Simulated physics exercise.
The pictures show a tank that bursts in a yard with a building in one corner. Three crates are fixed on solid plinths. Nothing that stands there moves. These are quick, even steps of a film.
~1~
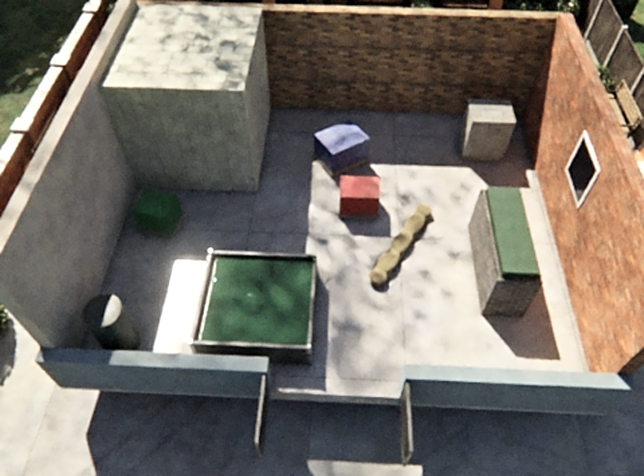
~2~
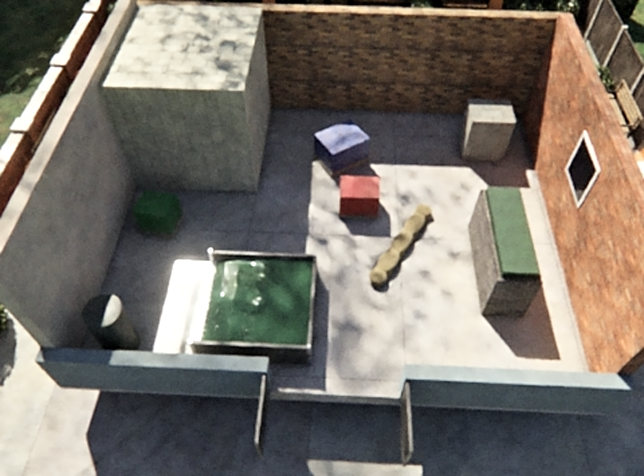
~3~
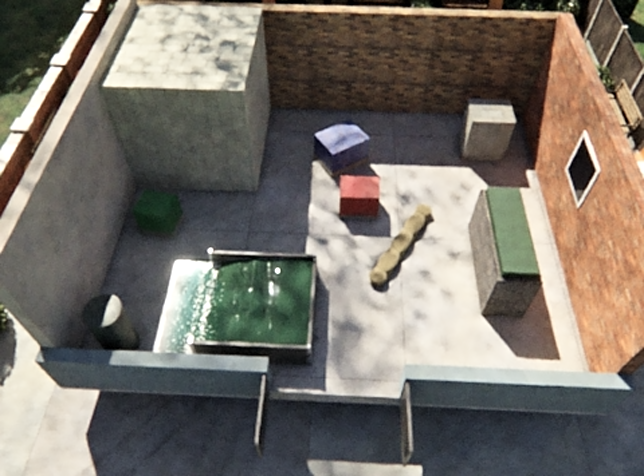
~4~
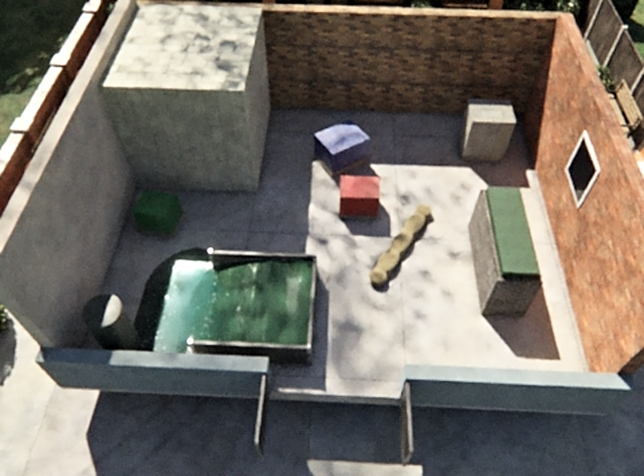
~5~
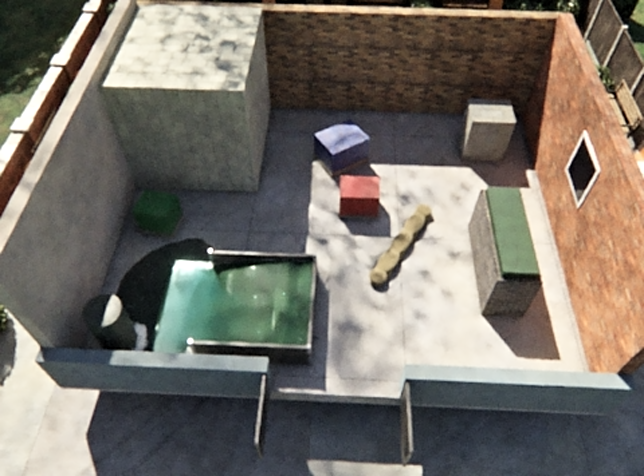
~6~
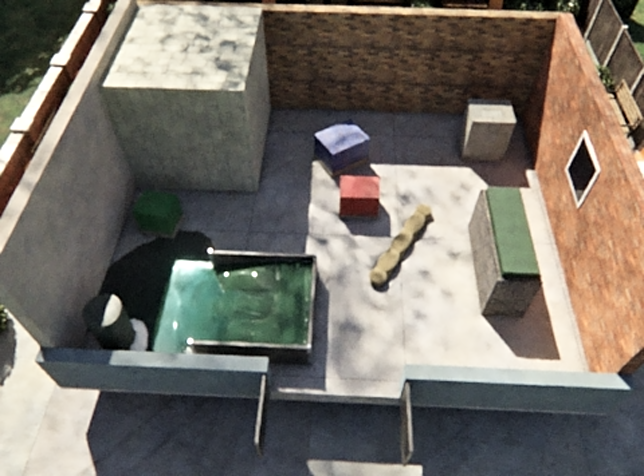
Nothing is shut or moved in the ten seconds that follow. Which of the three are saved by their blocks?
The red crate is soaked; the green crate is soaked; the blue crate keeps dry.
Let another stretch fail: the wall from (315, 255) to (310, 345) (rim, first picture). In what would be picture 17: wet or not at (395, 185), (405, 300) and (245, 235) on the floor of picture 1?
In that order: Flooded, wet, free of water.
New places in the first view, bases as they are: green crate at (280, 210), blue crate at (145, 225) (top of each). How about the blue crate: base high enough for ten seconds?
In short: Blue is soaked.
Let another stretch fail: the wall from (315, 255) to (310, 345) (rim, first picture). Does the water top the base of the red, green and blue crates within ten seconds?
In short: The red one is soaked; the green one keeps dry; the blue one keeps dry.
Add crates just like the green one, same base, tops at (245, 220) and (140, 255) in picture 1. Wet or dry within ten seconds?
In that order: Takes water, gets wet.
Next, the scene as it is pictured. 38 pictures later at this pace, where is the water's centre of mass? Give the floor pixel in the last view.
Near (236, 274).
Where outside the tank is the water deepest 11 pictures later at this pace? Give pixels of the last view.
I would point to (74, 368).
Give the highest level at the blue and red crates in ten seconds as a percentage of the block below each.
In turn 70 and 190 per cent.
A moment on, water covers 10 % of the floor; the red crate not reached, the green crate water round its plinth, the blue crate not reached.
Next, water covers 15 % of the floor; the red crate not reached, the green crate water round its plinth, the blue crate not reached.
Then, water covers 25 % of the floor; the red crate not reached, the green crate water round its plinth, the blue crate not reached.
Later, water covers 40 % of the floor; the red crate water round its plinth, the green crate water round its plinth, the blue crate water round its plinth.
In the end, water covers 65 % of the floor; the red crate was topped, the green crate was topped, the blue crate stayed above the water.
